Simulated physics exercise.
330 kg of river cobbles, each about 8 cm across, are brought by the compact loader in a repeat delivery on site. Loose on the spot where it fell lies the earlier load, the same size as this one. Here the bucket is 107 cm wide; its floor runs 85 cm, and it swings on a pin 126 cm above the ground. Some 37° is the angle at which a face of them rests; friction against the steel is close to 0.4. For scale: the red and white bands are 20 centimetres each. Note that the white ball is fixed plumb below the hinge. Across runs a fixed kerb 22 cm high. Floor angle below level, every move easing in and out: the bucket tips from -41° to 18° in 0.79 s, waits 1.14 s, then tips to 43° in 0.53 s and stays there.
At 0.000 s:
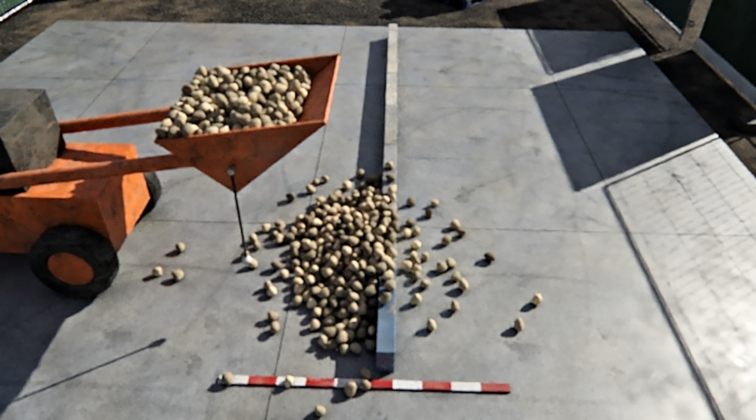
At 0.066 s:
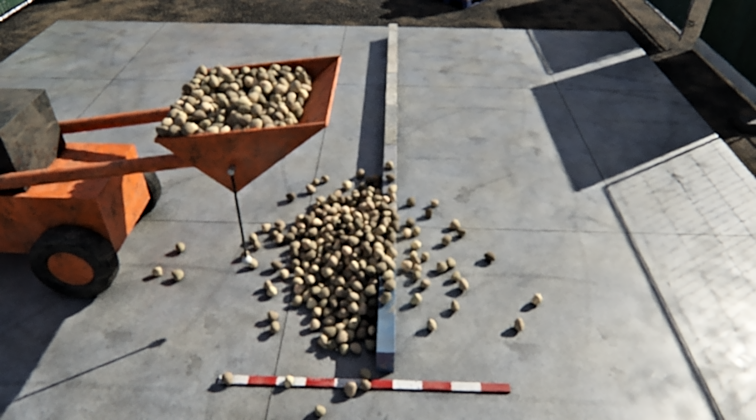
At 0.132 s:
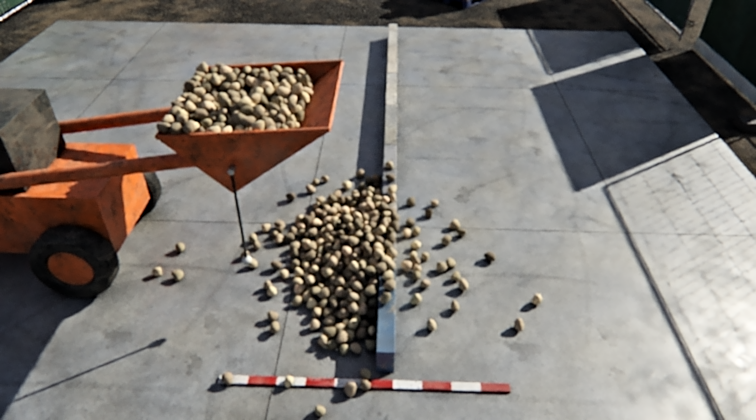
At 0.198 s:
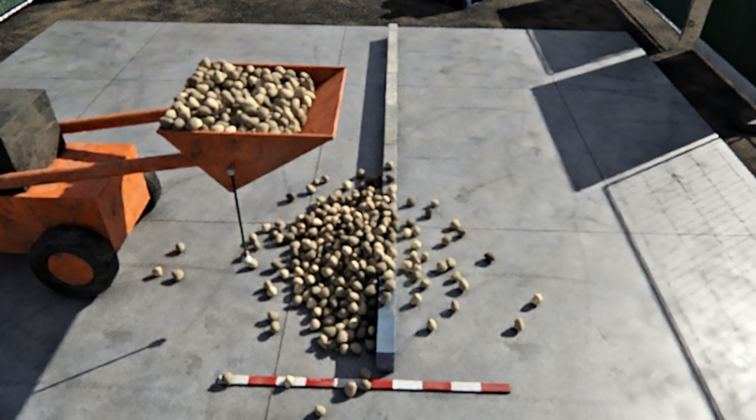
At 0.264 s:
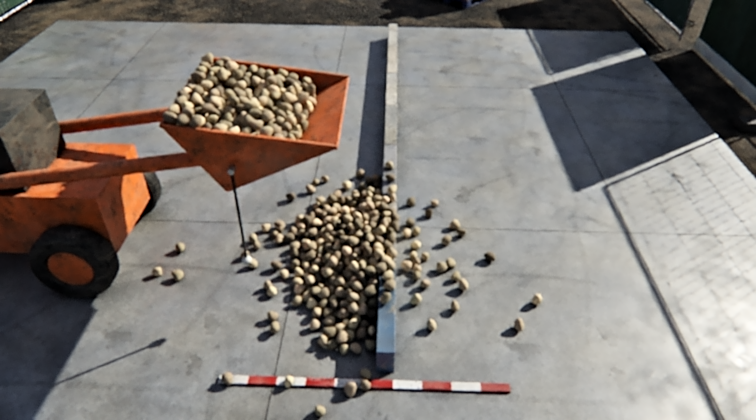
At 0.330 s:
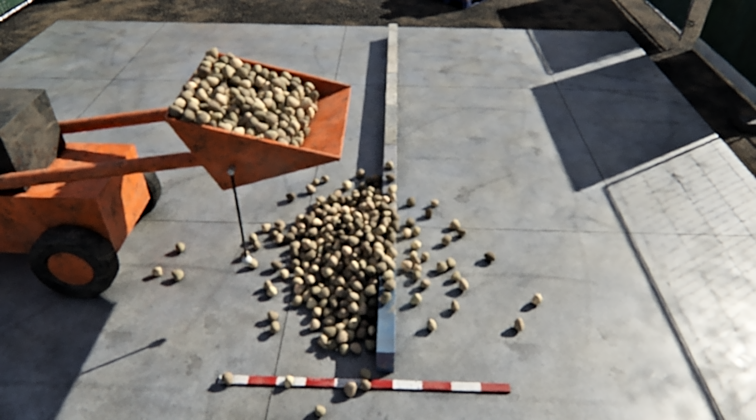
On a sunlit concrete slab, an orange wheeled loader holds a bucket of round, tan stones beside a loose pile heaped against a low kerb. The bucket stays nearly still at first, then its front edge swings gradually downward to the right while the stones inside shift slightly, and the pile below lies motionless.
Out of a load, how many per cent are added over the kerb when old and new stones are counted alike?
Around 40 per cent.
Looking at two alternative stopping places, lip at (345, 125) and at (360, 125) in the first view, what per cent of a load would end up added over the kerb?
Case one about 60 %, case two about 75 %.
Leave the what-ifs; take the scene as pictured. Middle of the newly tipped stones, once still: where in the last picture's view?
The middle lies near (370, 247) in the last picture.
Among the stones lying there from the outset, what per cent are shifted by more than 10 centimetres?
Close to 10 in a hundred of them.
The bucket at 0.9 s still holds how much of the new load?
Held: Around 100 % of the load.
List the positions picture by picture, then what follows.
The first frame shows lip at (325, 123), floor tilted -41°, highest stones at (258, 82). The earlier load is highest near (374, 239), 29 cm above ground level, 93 % on this side of the kerb, 6 % over the kerb.
In the second frame, the bucket is at -40°, its lip at (327, 125); the top of the load is at (250, 81); the stones move at 0.1 m/s on average.
The third frame shows lip at (330, 130), floor tilted -37°, highest stones at (218, 79); the stones move at 0.2 m/s on average.
The fourth frame shows lip at (333, 138), floor tilted -32°, highest stones at (211, 75); the stones move at 0.3 m/s on average.
The fifth frame shows lip at (337, 148), floor tilted -26°, highest stones at (210, 73); the stones move at 0.4 m/s on average.
The sixth frame shows lip at (340, 159), floor tilted -19°, highest stones at (211, 67); the stones move at 0.5 m/s on average.
After 0.6 s the floor is at 9°; in per cent of one load, 100 in the bucket, 93 on this side of the kerb, 6 over the kerb; the foremost stones are at (479, 273).
After 0.9 s the floor is at 18°; in per cent of one load, 100 in the bucket, 94 on this side of the kerb, 6 over the kerb; the foremost stones are at (479, 273).
After 2.9 s the floor is at 43°; in per cent of one load, 0 in the bucket, 154 on this side of the kerb, 45 over the kerb; the foremost stones are at (552, 239).
After 5.5 s the floor is at 43°; in per cent of one load, 0 in the bucket, 154 on this side of the kerb, 46 over the kerb; the foremost stones are at (552, 239). Net gain over the kerb, 40.
